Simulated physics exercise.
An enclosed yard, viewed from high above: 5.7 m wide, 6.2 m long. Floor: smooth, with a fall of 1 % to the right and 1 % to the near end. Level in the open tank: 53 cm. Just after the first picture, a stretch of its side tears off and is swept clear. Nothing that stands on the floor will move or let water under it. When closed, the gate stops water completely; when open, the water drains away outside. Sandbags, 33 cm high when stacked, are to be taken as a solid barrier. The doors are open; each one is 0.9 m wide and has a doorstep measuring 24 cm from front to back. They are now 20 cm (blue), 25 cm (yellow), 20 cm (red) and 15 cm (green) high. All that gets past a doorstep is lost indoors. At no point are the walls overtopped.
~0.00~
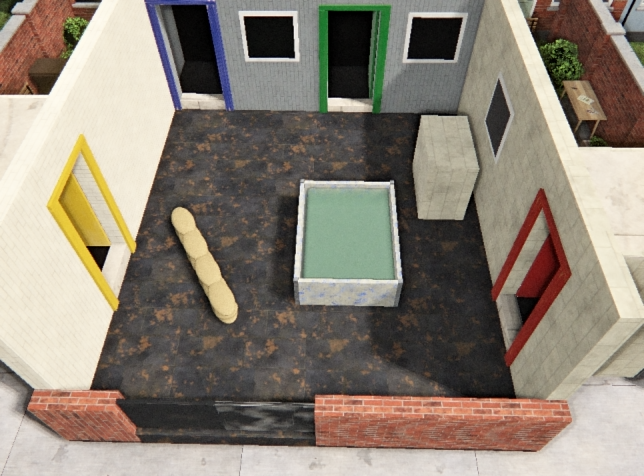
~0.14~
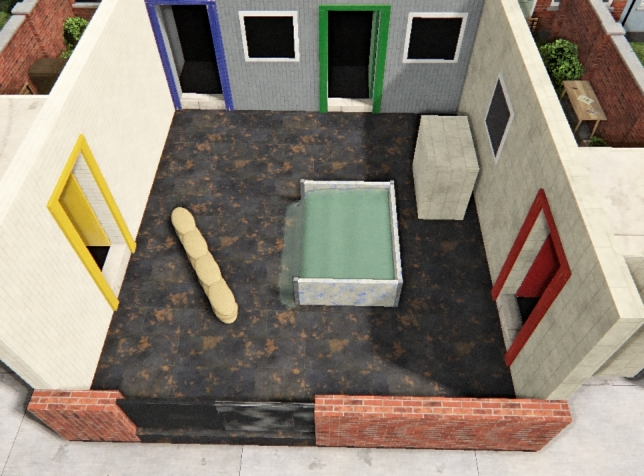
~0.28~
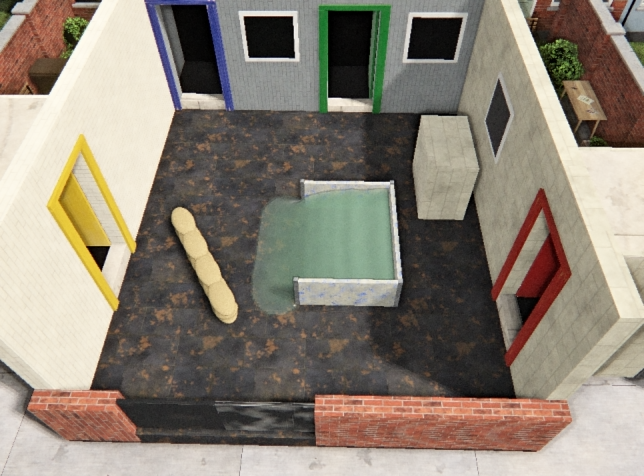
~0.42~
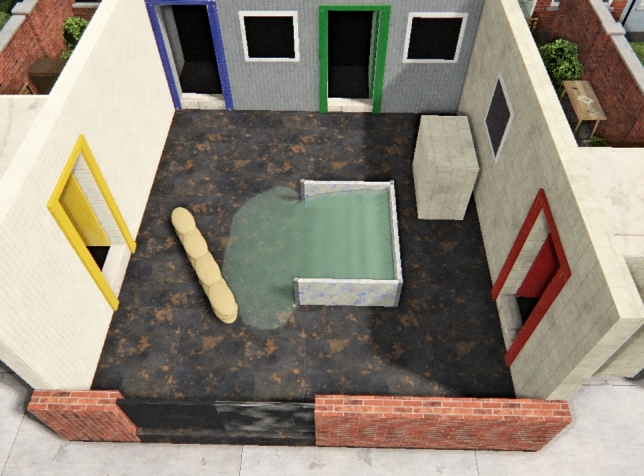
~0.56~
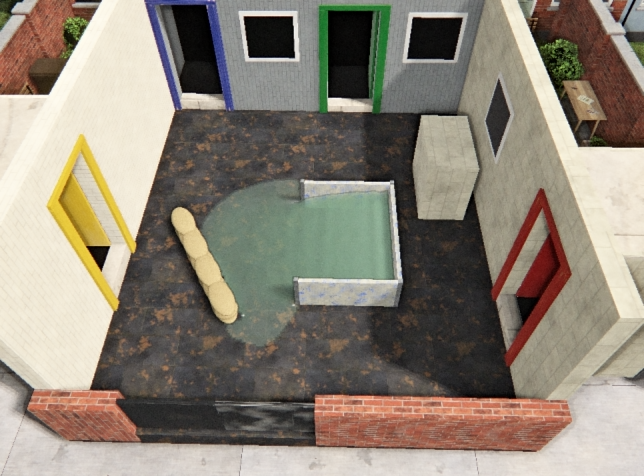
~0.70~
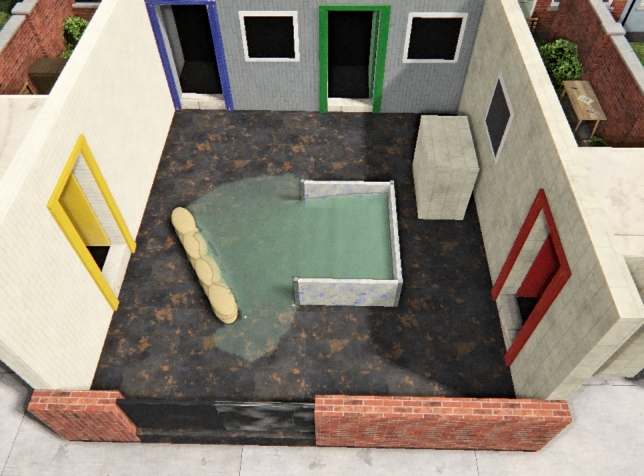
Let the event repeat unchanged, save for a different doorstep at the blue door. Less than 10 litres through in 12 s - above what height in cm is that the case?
Above about 23 cm.
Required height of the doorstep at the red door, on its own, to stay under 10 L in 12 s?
Red - roughly 5.5 cm.
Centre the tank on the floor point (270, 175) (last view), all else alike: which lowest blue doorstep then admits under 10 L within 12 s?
I'd put it at close to 24 cm.
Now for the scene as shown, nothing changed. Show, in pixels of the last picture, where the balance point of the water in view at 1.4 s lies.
(280, 246).
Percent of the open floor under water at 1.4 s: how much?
I'd estimate about 20 percent.
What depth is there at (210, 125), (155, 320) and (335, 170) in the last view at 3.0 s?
In that order: 11, 0 and 0 cm.
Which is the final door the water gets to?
I'd say the red door.
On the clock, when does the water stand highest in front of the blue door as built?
Approximately 2.8 s.
After 1.4 s water covers 20 % of the floor, deepest (34 cm) near (220, 267); it has not reached the blue door.
After 3.0 s water covers 45 % of the floor, deepest (26 cm) near (192, 117); 24 cm at the blue door, 12 litres in over its 20 cm doorstep.
After 12.0 s water covers 80 % of the floor, deepest (12 cm) near (514, 424); 0 cm at the blue door, 20 litres in over its 20 cm doorstep.
At the blue door as built, the water arrived by 2.3 s and peaked near 26 cm at 2.8 s.
With a doorstep of 20.5 cm, 18 litres would have come in within the 12 s; with 27.5 cm, 3 litres. So under 10 litres takes about 23 cm.
